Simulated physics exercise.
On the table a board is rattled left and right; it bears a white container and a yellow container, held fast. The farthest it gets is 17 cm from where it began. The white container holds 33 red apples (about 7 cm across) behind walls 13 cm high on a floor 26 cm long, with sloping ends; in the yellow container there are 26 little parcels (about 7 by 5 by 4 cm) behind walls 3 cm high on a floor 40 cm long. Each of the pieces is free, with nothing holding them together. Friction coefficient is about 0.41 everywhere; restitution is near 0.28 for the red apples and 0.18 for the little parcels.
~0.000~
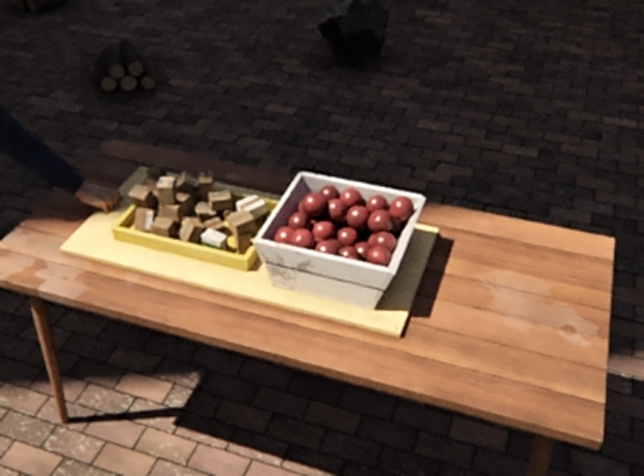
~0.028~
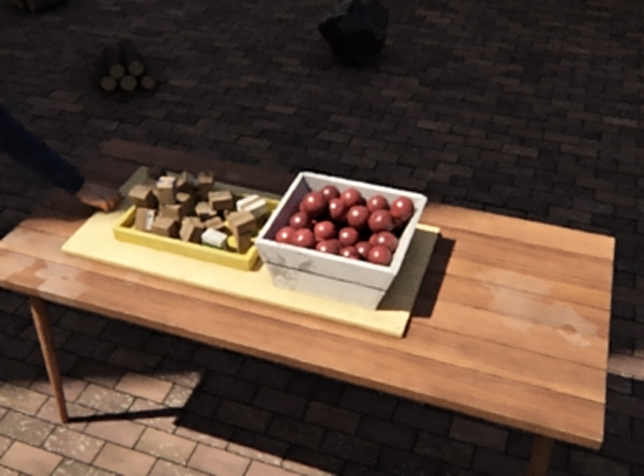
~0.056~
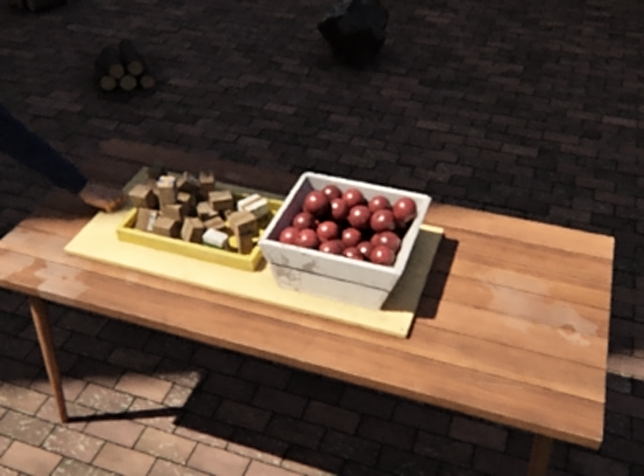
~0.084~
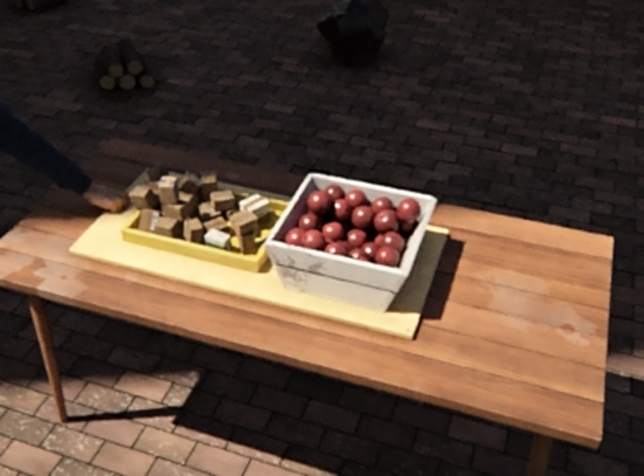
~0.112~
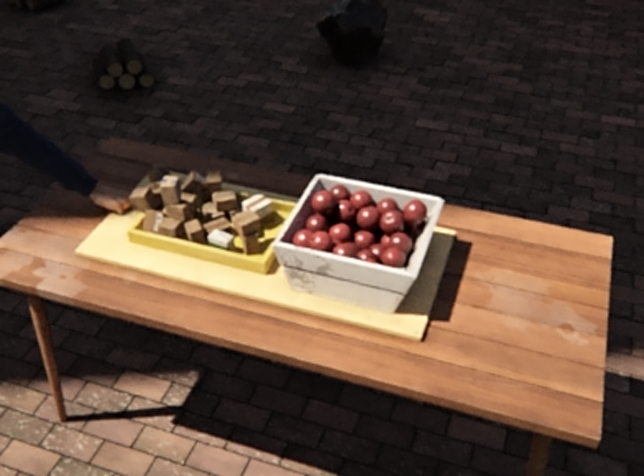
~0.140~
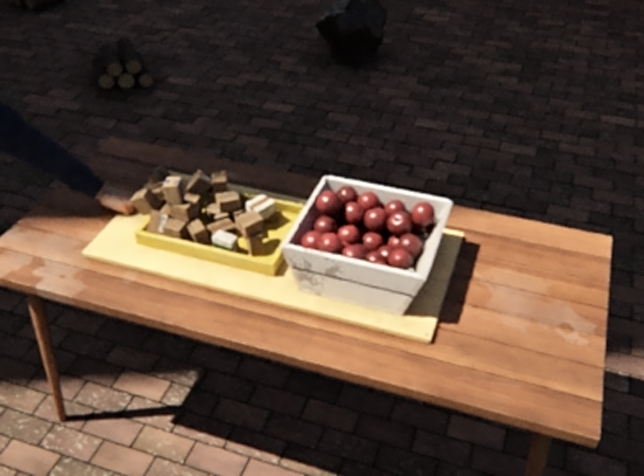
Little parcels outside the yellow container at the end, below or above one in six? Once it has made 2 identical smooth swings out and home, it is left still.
Over a sixth.
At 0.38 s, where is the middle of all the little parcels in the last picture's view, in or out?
Near (244, 223).
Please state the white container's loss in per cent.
For the white container, 0 percent.
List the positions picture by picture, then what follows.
In the first frame (places track the rim corner closest to us here; the camera pans a little), yellow container (243, 258); white container (390, 271); 0 cm along; all still inside.
In the second frame, yellow container (244, 258); white container (392, 271); 0 cm along.
In the third frame, yellow container (248, 258); white container (396, 272); 2 cm along.
In the fourth frame, yellow container (254, 259); white container (403, 273); 3 cm along.
In the fifth frame, yellow container (261, 261); white container (411, 274); 6 cm along; 1 out, the lowest parcel at (160, 177).
In the sixth frame, yellow container (269, 262); white container (421, 276); 8 cm along; 2 out, the lowest parcel at (162, 180).
After 0.38 s, the white container has all 33 and the yellow container is down by 3 of 26.
After 0.68 s, the white container has all 33 and the yellow container is down by 5 of 26.
After 1.10 s, the white container has all 33 and the yellow container is down by 6 of 26.
Outcome (at 1.64 s), the white container has all 33 and the yellow container is down by 7 of 26. Asked share, 7 of 26, 27 per cent.
